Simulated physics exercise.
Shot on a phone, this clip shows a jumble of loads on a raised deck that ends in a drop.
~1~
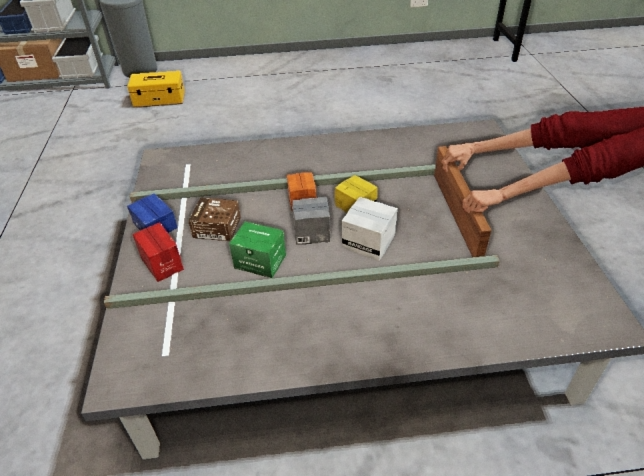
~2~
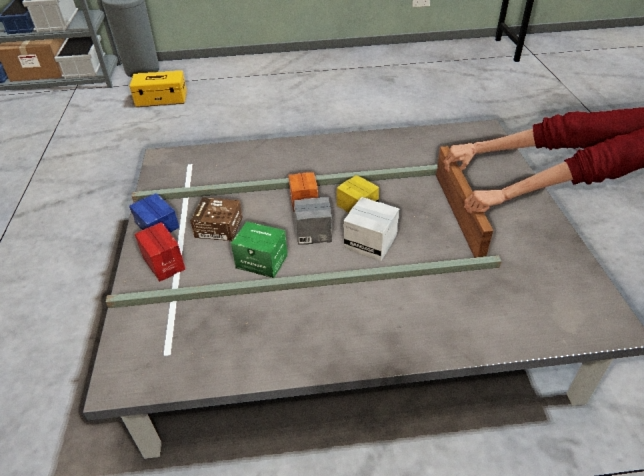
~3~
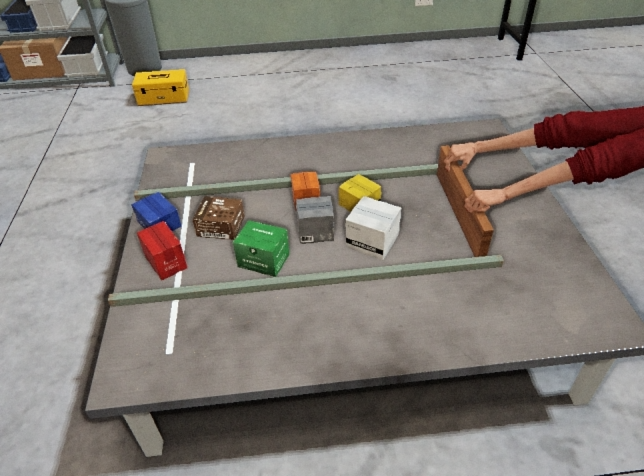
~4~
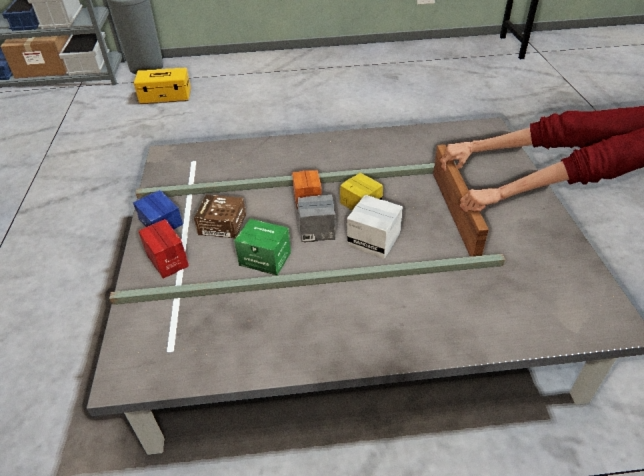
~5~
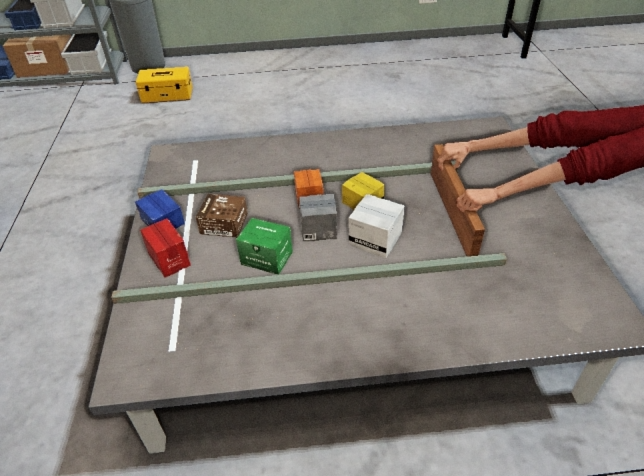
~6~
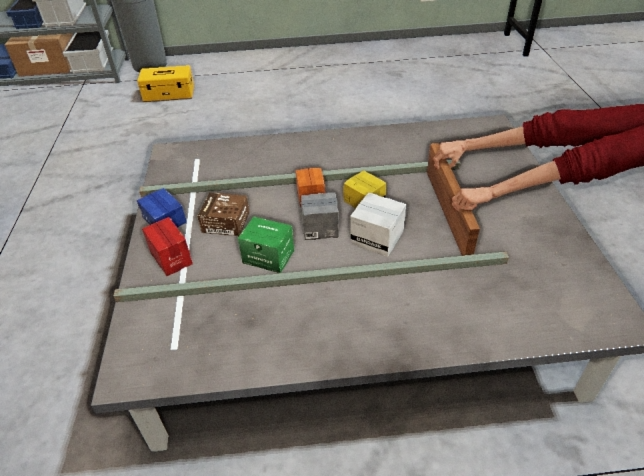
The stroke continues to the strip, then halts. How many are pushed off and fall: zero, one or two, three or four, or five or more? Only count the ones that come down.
You'd find the ones that came down come in at a three or four here.
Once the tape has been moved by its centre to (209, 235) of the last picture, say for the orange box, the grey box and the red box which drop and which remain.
The orange box stays put, the grey box stays put, the red box is gone.
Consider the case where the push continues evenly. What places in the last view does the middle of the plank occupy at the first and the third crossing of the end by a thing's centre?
At (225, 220) for the first, at (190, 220) for the third.
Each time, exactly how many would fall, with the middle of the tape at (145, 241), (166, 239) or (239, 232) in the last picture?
Try 1: 8; try 2: 5; try 3: 0.
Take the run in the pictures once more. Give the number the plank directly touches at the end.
3 in contact.
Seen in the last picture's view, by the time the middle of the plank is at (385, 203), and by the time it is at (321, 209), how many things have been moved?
2 by the first point, 5 by the second.
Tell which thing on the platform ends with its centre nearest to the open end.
Foremost, the brown box.
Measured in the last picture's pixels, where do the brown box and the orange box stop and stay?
First object about (132, 223); second object about (147, 195).
Soon after, none off yet; blue parcel at rest near (162, 212); red box at rest near (168, 247); brown box at rest near (224, 214).
Then, none off yet; blue parcel at rest near (162, 212); red box at rest near (168, 247); brown box moved a little near (219, 214).
At rest, the number that fall off is three or four; fallen, green box, red box and blue parcel.
